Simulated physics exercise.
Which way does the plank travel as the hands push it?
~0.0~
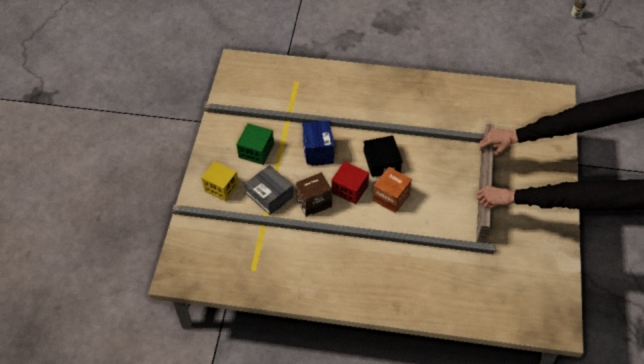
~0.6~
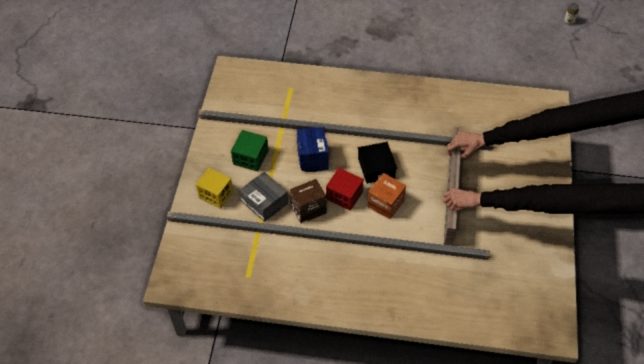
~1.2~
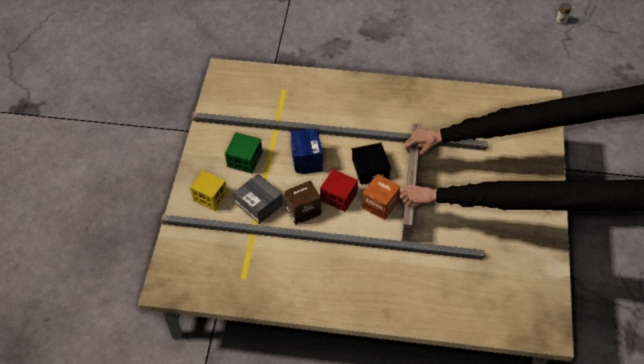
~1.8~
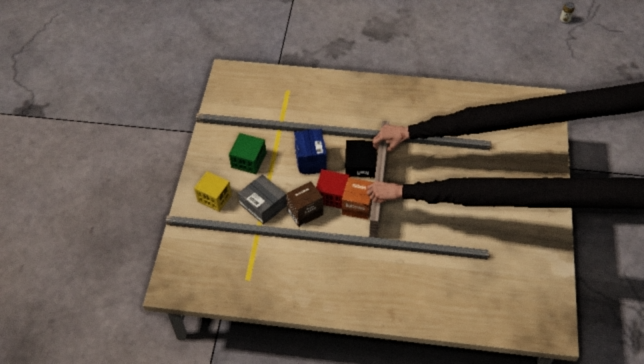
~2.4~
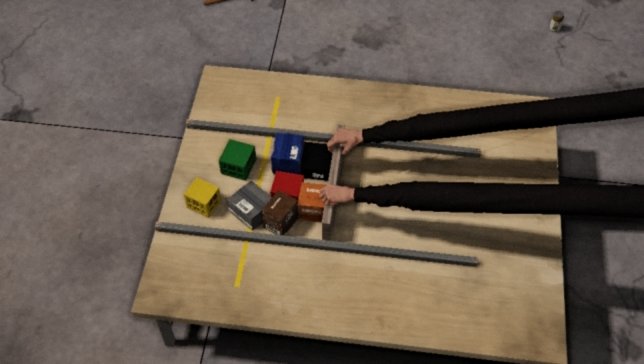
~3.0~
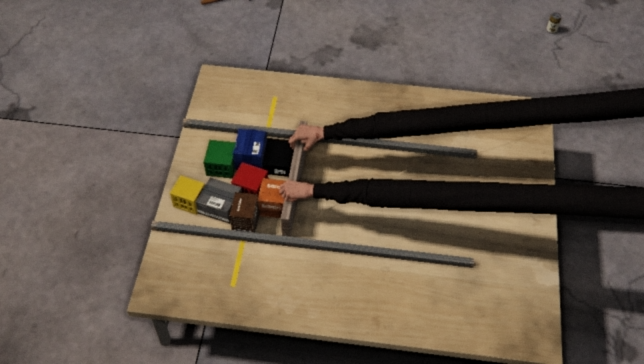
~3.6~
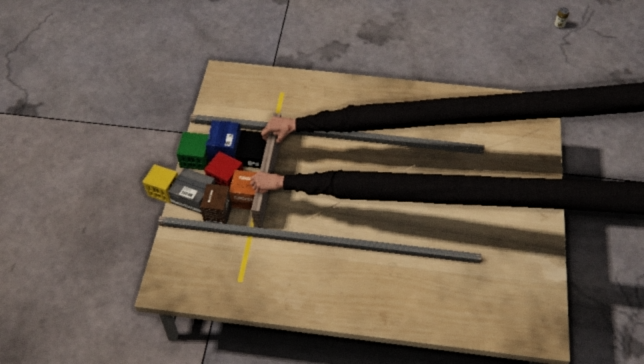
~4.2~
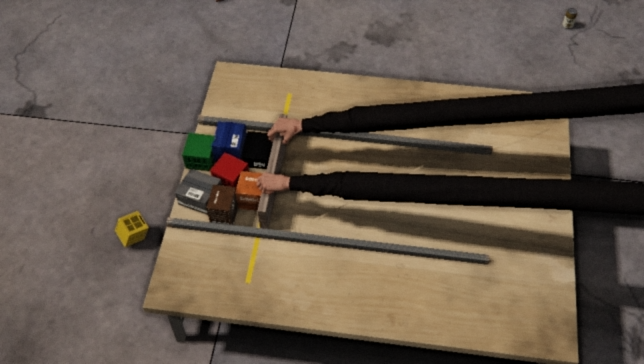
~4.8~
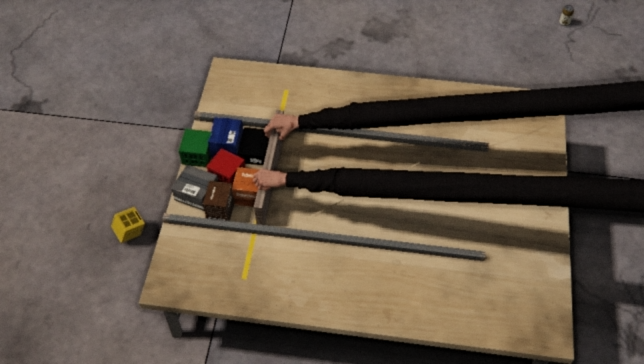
The plank travels to the left, driving the boxes ahead of it toward the left edge of the platform.
On a low wooden platform over a grey concrete floor, seen from above with a slight sway, eight boxes stand between two grey battens. Yellow, green and grey ones are at the left, blue and brown in the middle, and red, black and orange nearer a plank held by two hands at the right. The hands push the plank left until it meets the black and orange boxes, then the rest bunch up ahead of it. The plank stops near the yellow tape, and the yellow crate drops off the left edge onto the floor while the others stay on.
